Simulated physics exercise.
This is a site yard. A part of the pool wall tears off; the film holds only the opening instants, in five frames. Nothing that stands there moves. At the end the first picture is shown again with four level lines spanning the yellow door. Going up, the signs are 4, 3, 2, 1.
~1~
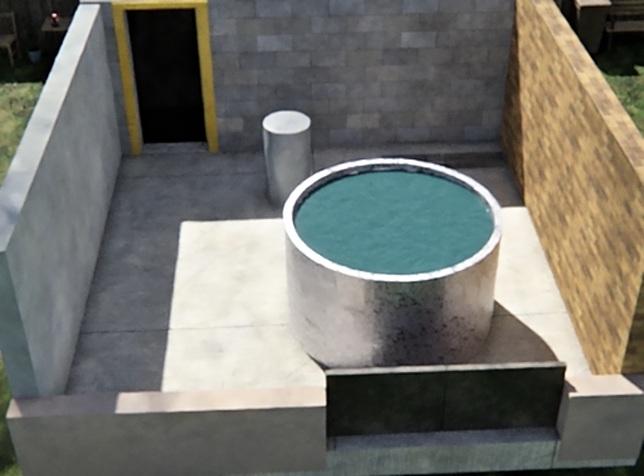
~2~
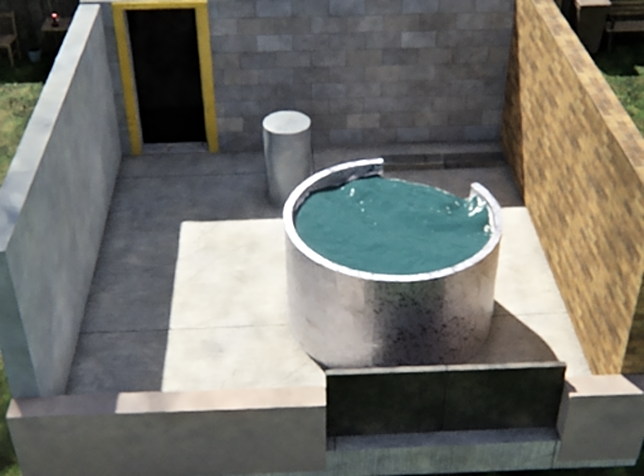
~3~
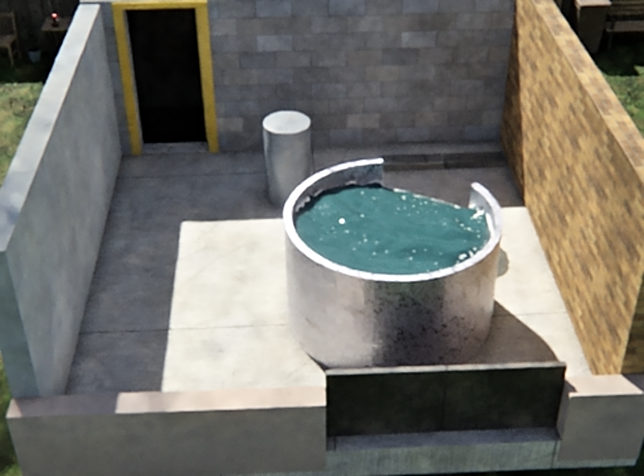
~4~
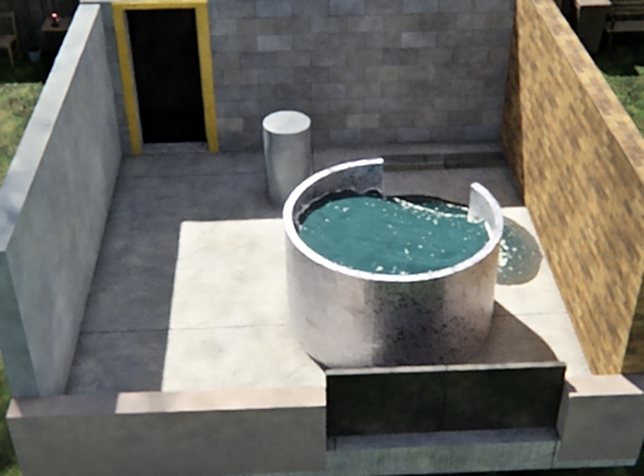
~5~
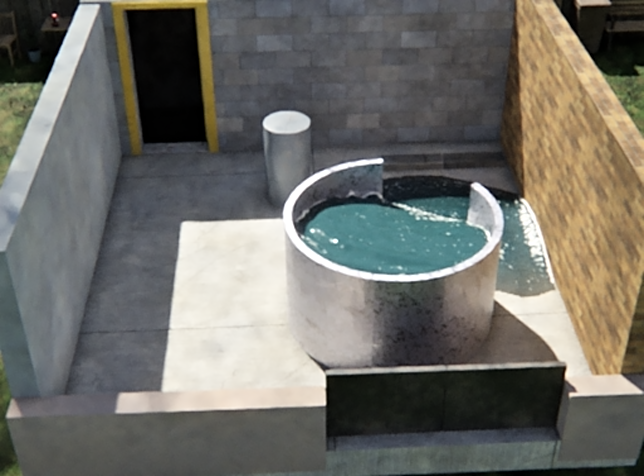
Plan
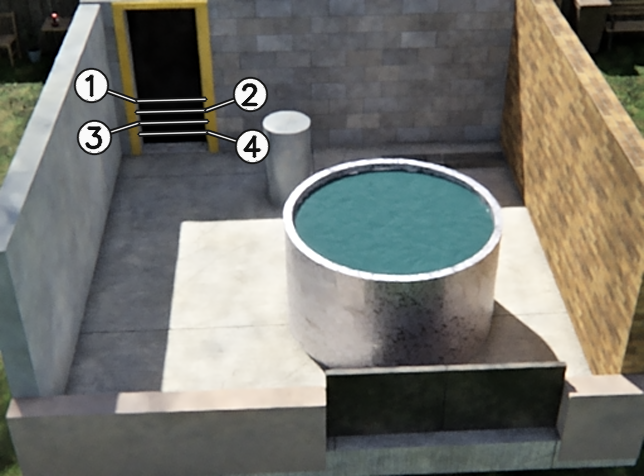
In this clip, a round pool of teal water stands in a walled yard with a yellow-framed doorway; a section of its back rim disappears, and water pours through the gap, spreading across the ground toward the right-hand brick wall.
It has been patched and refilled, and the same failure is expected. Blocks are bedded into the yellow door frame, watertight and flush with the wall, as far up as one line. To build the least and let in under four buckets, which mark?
Line 4 just does it.
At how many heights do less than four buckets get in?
All of the four.
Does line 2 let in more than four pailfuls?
No, that is safe.
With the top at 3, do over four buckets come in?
No.
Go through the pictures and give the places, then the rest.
In the first picture, water in the pool at rest, its middle at (393, 221); foot of the yellow doorway at (176, 153); shut gate at (445, 377).
In the second picture, water covers 2 % of the ground, its front hidden from here.
In the third picture, water covers 5 % of the ground, its front hidden from here.
In the fourth picture, front seen at (520, 229), 11 % of the ground wet.
In the fifth picture, front seen at (518, 197), 18 % of the ground wet.
On the marked copy, 1 at (170, 100); 2 at (171, 111); 3 at (172, 122); 4 at (173, 133); from the bottom up 4, 3, 2, 1.
With 1, nothing gets over.
With 2, nothing gets over.
With 3, nothing gets over.
With 4, a bucket or two gets in.
